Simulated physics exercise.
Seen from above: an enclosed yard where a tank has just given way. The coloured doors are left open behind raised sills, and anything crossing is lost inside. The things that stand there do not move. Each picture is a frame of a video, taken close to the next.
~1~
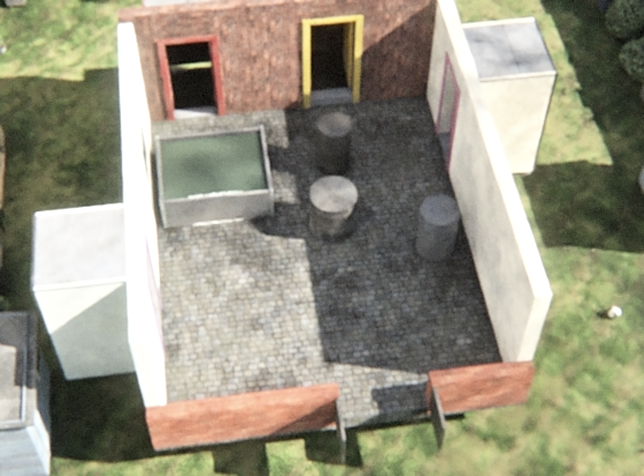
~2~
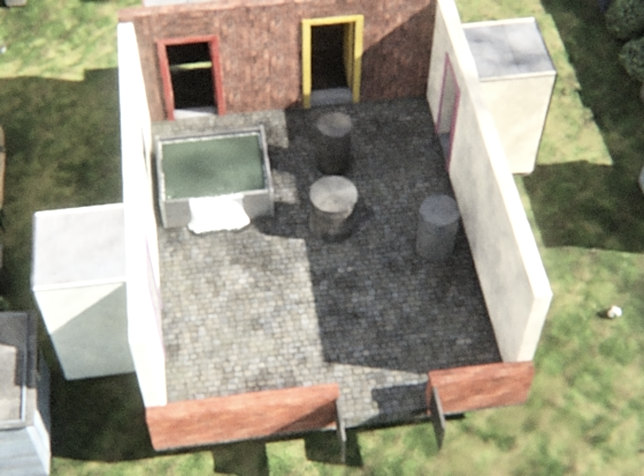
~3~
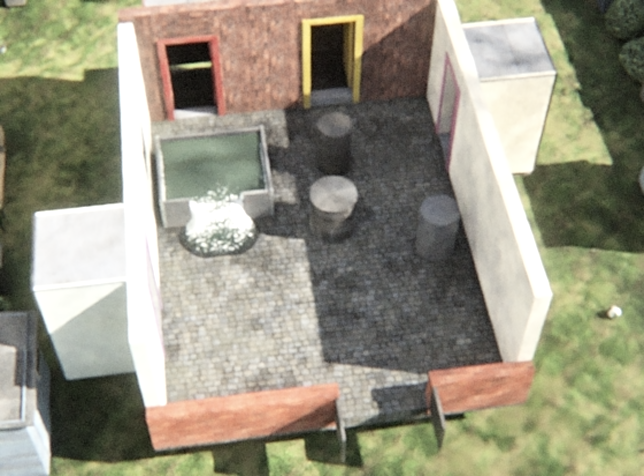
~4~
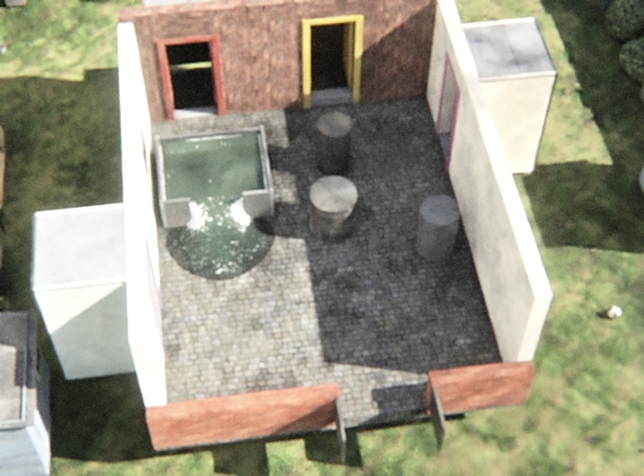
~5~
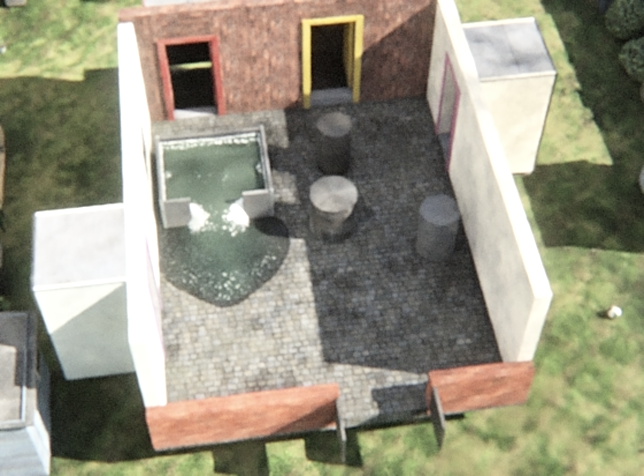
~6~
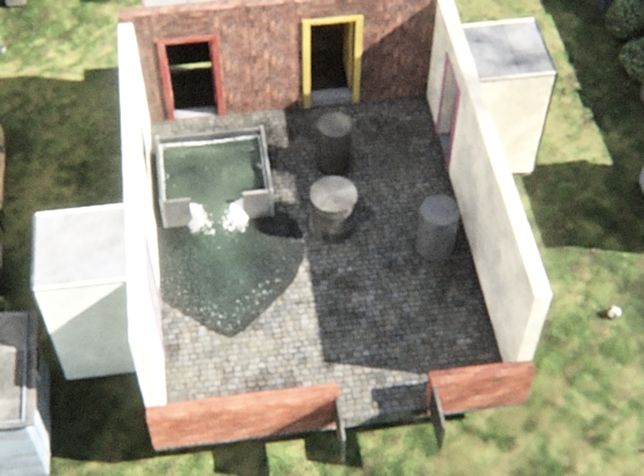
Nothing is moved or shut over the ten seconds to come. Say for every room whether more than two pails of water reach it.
At the end, pink door: Two buckets at most; yellow door: Two buckets at most; red door: Two buckets at most; purple door: Two buckets at most.
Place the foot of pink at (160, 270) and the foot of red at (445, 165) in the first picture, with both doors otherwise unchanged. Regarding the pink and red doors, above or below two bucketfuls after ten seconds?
The pink one overflows, while the red one does not overflow.
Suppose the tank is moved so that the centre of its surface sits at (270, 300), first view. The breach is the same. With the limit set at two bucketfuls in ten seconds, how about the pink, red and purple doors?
Pink door falls short; red door exceeds the limit; purple door falls short.
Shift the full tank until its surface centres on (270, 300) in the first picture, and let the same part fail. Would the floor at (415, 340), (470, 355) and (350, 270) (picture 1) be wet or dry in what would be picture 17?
Points in order: Inundated; inundated; not reached.
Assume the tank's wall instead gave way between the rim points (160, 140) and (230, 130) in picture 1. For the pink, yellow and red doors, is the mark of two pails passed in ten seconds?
The pink door lets more in; the yellow door lets less in; the red door is over.
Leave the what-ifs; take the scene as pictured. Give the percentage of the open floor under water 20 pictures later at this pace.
I'd put it at roughly 45 per cent.
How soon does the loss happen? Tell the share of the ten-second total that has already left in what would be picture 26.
Result, approximate: 30 per cent.
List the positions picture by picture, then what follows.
In the first frame, the open tank at (213, 167) is whole and still.
In the second frame, water pours out at (218, 213) and has run to (192, 230).
In the third frame, the front is at (194, 251), out from the gap at (219, 213).
In the fourth frame, the front is at (209, 275), out from the gap at (219, 213).
In the fifth frame, the front is at (219, 302), out from the gap at (218, 213).
In the sixth frame, the front is at (229, 332), out from the gap at (218, 212).
A moment on, water covers 30 % of the floor; the pink door not reached, the yellow door not reached, the red door not reached, the purple door wet at the sill, nothing in.
Next, water covers 45 % of the floor; the pink door not reached, the yellow door not reached, the red door not reached, the purple door under two buckets in.
Then, water covers 45 % of the floor; the pink door not reached, the yellow door not reached, the red door not reached, the purple door under two buckets in.
Later, water covers 55 % of the floor; the pink door not reached, the yellow door not reached, the red door not reached, the purple door under two buckets in.
In the end, water covers 75 % of the floor; the pink door wet at the sill, nothing in, the yellow door not reached, the red door not reached, the purple door under two buckets in.
